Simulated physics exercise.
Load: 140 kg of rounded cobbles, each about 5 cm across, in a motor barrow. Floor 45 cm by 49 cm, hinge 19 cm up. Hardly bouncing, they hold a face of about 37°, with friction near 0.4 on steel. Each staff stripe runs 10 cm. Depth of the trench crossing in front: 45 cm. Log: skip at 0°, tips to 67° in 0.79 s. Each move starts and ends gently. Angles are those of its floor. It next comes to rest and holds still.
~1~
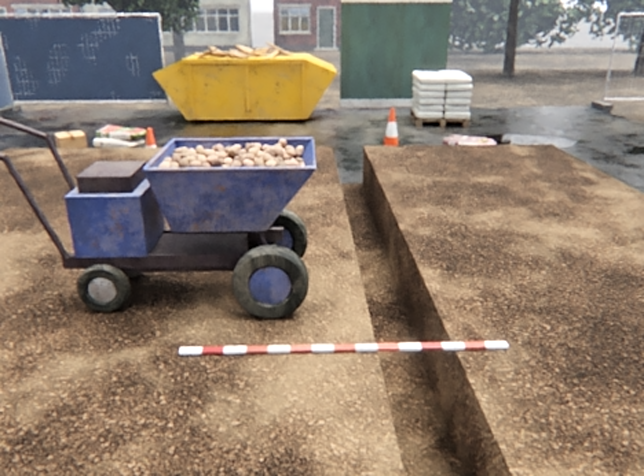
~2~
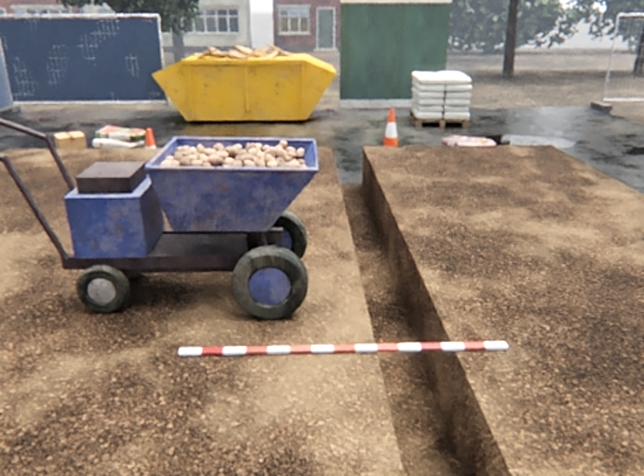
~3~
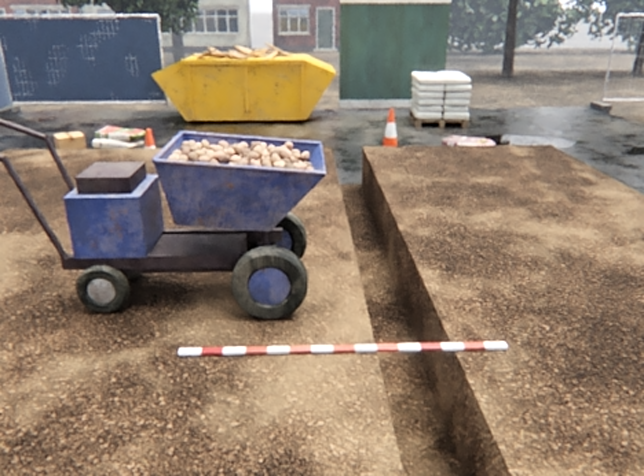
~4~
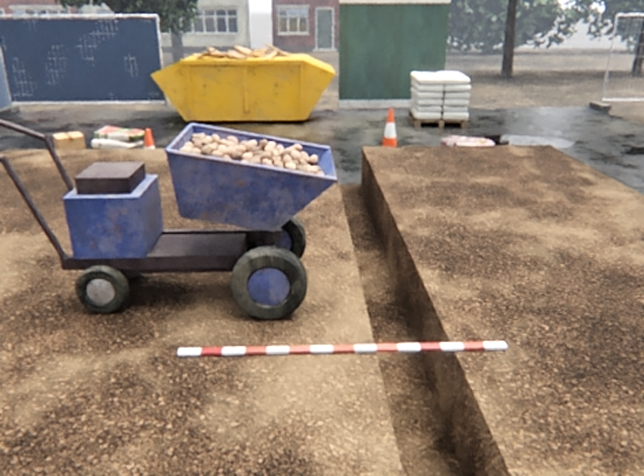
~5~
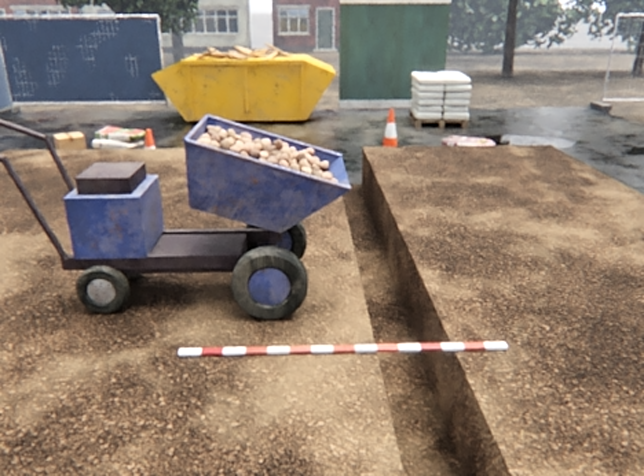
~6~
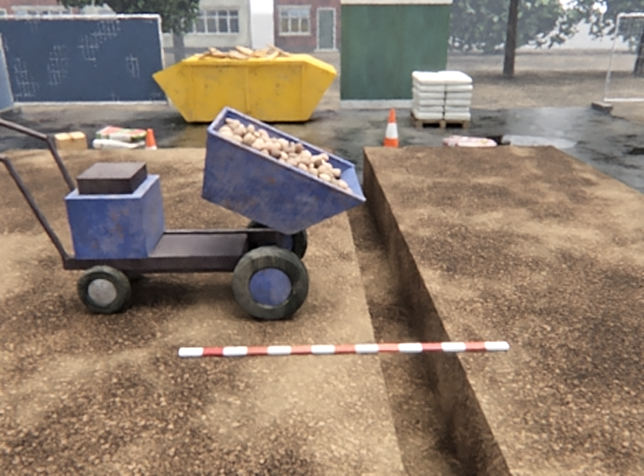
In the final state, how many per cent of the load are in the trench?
About 65 per cent are in the trench in the final state.
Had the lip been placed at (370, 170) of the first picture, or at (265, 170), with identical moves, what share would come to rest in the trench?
From the first place around 20 per cent, from the other around 95.
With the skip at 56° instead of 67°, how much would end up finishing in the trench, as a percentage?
About 35 per cent would end up in the trench.
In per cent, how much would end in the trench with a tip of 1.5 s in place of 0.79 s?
In that case some 75 per cent.
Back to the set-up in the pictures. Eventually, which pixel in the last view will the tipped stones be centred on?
Look at roughly (413, 336).
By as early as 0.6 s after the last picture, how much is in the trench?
20 per cent or so by then.
Then, 0.3 s after the last picture the floor is at 56°, 100 % in the skip; the foremost stones are at (390, 235).
Then, 0.6 s after the last picture the floor is at 67°, 71 % in the skip, 18 % in the trench, 11 % past the trench; the foremost stones are at (464, 291).
Then, 0.9 s after the last picture the floor is at 67°, 34 % in the skip, 31 % in the trench, 35 % past the trench; the foremost stones are at (571, 284).
Then, 2.9 s after the last picture the floor is at 67°, 0 % in the skip, 65 % in the trench, 35 % past the trench; the foremost stones are past the picture's edge.
